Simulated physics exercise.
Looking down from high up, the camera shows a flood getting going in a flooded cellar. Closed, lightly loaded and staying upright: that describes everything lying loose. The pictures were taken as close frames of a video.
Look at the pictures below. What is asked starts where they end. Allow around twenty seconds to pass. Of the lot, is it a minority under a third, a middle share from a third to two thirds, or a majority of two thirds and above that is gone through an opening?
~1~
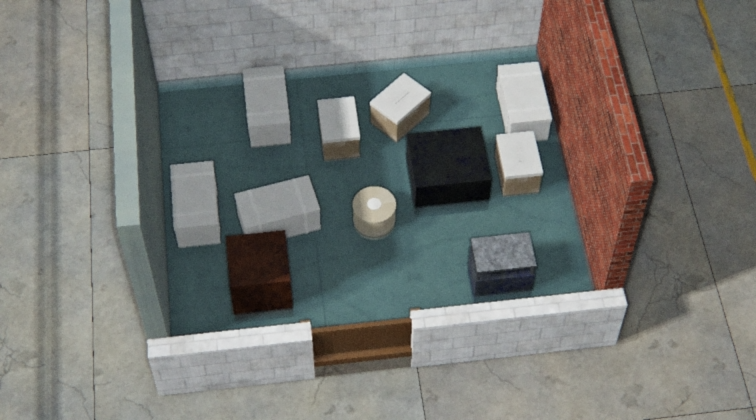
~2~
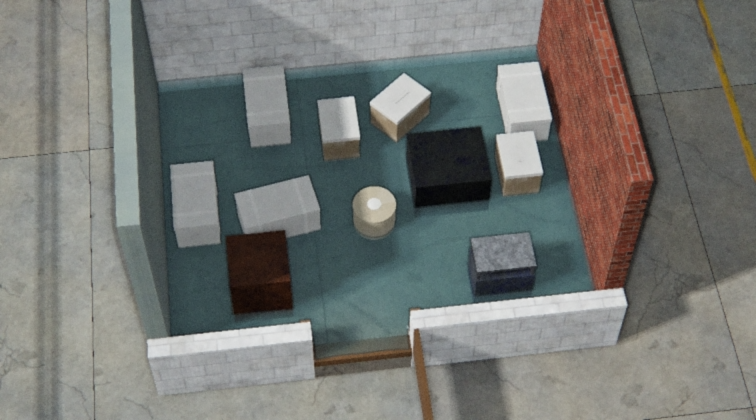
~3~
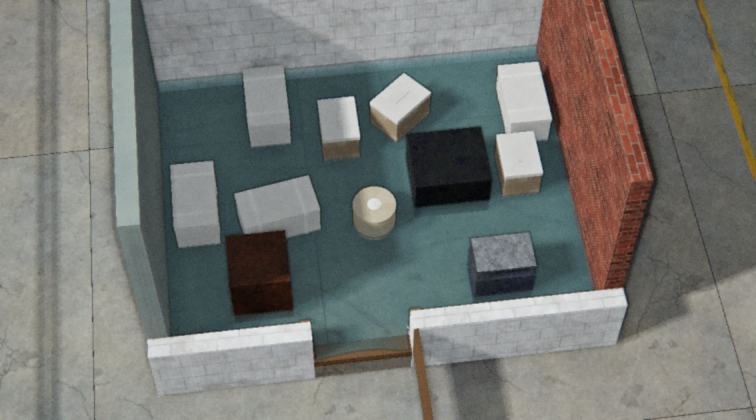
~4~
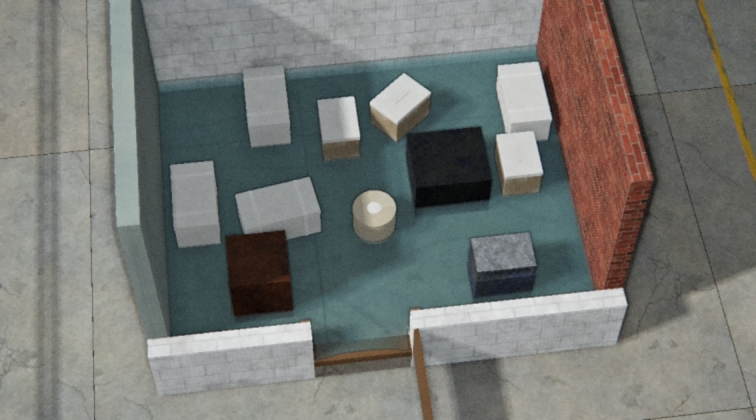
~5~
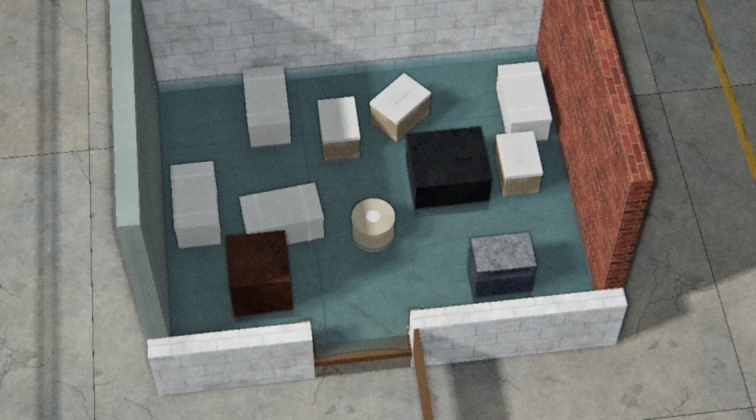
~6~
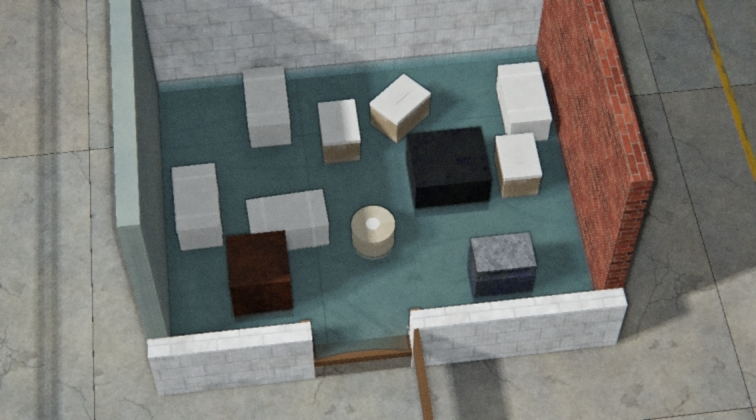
Lands mid-band.
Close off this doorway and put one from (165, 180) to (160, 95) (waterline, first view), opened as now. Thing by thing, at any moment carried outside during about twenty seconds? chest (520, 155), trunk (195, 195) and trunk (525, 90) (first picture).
Object one: Remains; object two: Leaves; object three: Remains.
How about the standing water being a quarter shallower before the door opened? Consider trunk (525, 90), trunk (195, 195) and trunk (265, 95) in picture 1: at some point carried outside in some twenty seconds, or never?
Taking them in order: Remains in the room; remains in the room; remains in the room.
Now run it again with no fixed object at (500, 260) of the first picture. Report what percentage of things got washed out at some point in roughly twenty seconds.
Share affected: Approx. 50 %.
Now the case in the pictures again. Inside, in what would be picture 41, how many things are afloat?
I make it 5 of them.
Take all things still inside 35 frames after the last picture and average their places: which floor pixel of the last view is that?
Centre estimate: Around (369, 238).
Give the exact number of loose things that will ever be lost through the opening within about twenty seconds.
Count: 4.
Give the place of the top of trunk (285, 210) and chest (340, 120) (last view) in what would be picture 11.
Approximately (309, 230) for one and (339, 147) for the other.
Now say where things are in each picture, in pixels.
The first frame shows a tub at (374, 204) floats; a trunk at (277, 202) floats; 0 of 8 have shifted.
The second frame shows a tub at (374, 204), afloat; a trunk at (277, 202), afloat; 0 of 8 have shifted.
The third frame shows a tub at (374, 204), afloat; a trunk at (277, 202) floats; 0 of 8 have shifted.
The fourth frame shows a tub at (374, 208), afloat, close to its start; a trunk at (278, 203), afloat; 0 of 8 have shifted.
The fifth frame shows a tub at (373, 217), afloat, close to its start; a trunk at (281, 207), afloat, close to its start; 2 of 8 have shifted.
The sixth frame shows a tub at (373, 224) floats, close to its start; a trunk at (287, 212), afloat, close to its start; 2 of 8 have shifted.
A moment on, 0 of 8 are out; 8 afloat.
Next, 2 of 8 are out; 6 afloat.
Later, 3 of 8 are out; 5 afloat.
In the end, 4 of 8 are out; 4 afloat.
